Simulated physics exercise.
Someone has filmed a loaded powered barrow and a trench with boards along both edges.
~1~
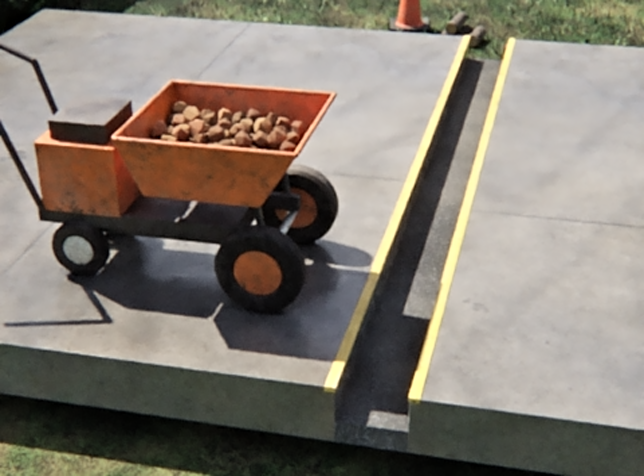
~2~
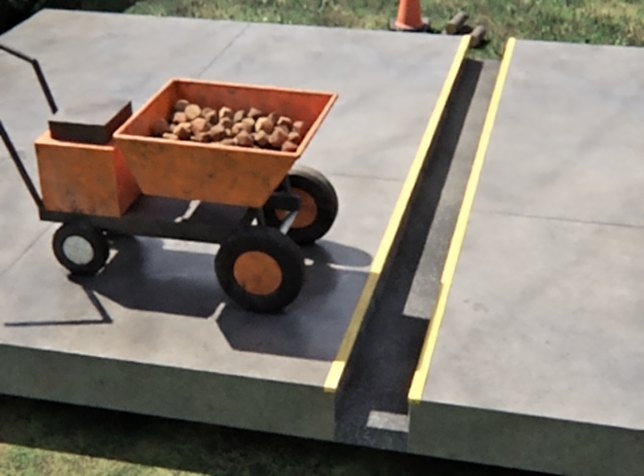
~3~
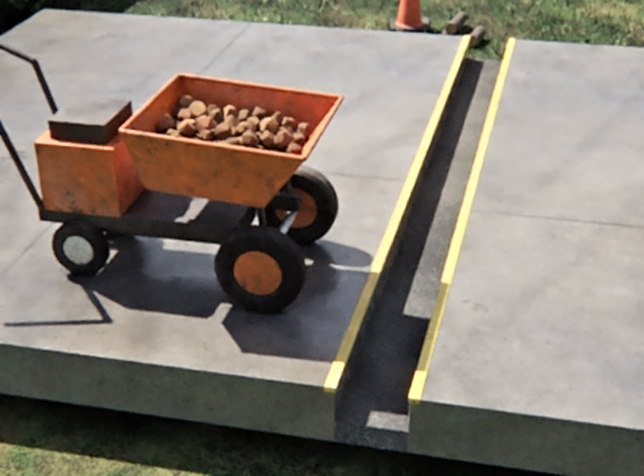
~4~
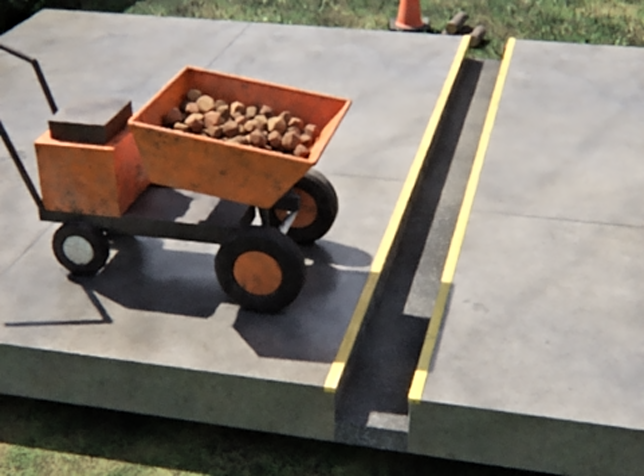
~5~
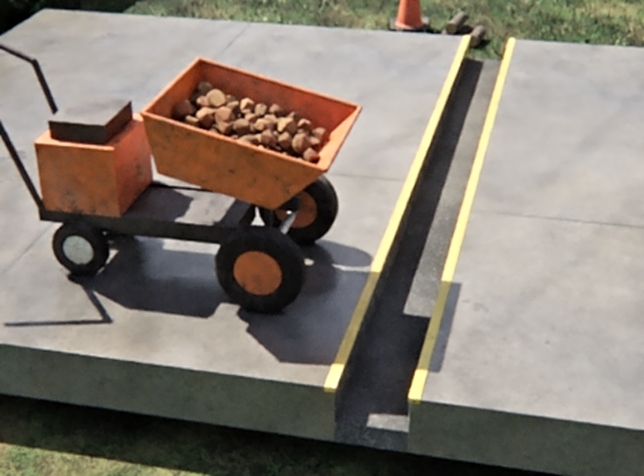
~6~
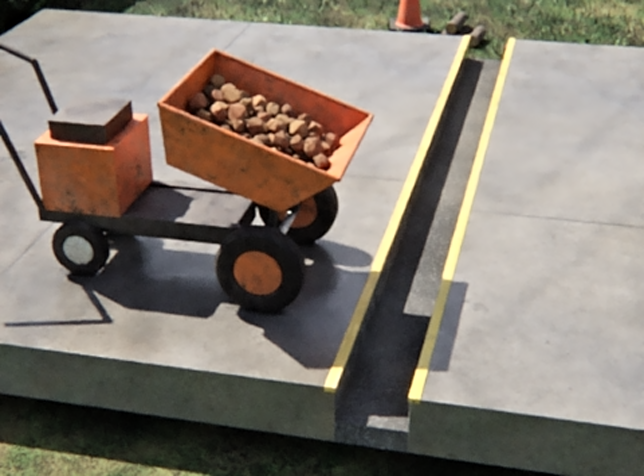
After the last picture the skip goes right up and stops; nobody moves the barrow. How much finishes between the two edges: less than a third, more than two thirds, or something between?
It catches from one third to two thirds.
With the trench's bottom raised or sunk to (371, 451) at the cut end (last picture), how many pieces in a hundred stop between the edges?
Close to 50 per cent.
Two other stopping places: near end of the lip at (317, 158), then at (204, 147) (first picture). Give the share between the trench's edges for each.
First some 30, then 60 per cent.
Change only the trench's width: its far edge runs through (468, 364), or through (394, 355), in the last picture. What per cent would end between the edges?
About 90 and 20 per cent.
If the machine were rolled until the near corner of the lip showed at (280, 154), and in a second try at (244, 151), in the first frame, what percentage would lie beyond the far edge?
About 30 and 0 per cent.
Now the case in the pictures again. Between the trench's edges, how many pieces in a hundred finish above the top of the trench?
Close to 5 per cent.
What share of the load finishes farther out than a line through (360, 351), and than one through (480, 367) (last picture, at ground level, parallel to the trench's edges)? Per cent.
Near 90 % and 30 %.
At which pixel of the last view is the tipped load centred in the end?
Roughly at (443, 284).
Soon, skip tipped steeply; all in the skip.
A while on, skip tipped steeply; nearly all in the skip; a small part in or heaped over the trench; a stray few beyond it; a stray few falling.
Towards the end, skip tipped right over; about a third in the skip; about a quarter in or heaped over the trench; about half beyond it.
Finally, skip tipped right over; about half in or heaped over the trench; about half beyond it.
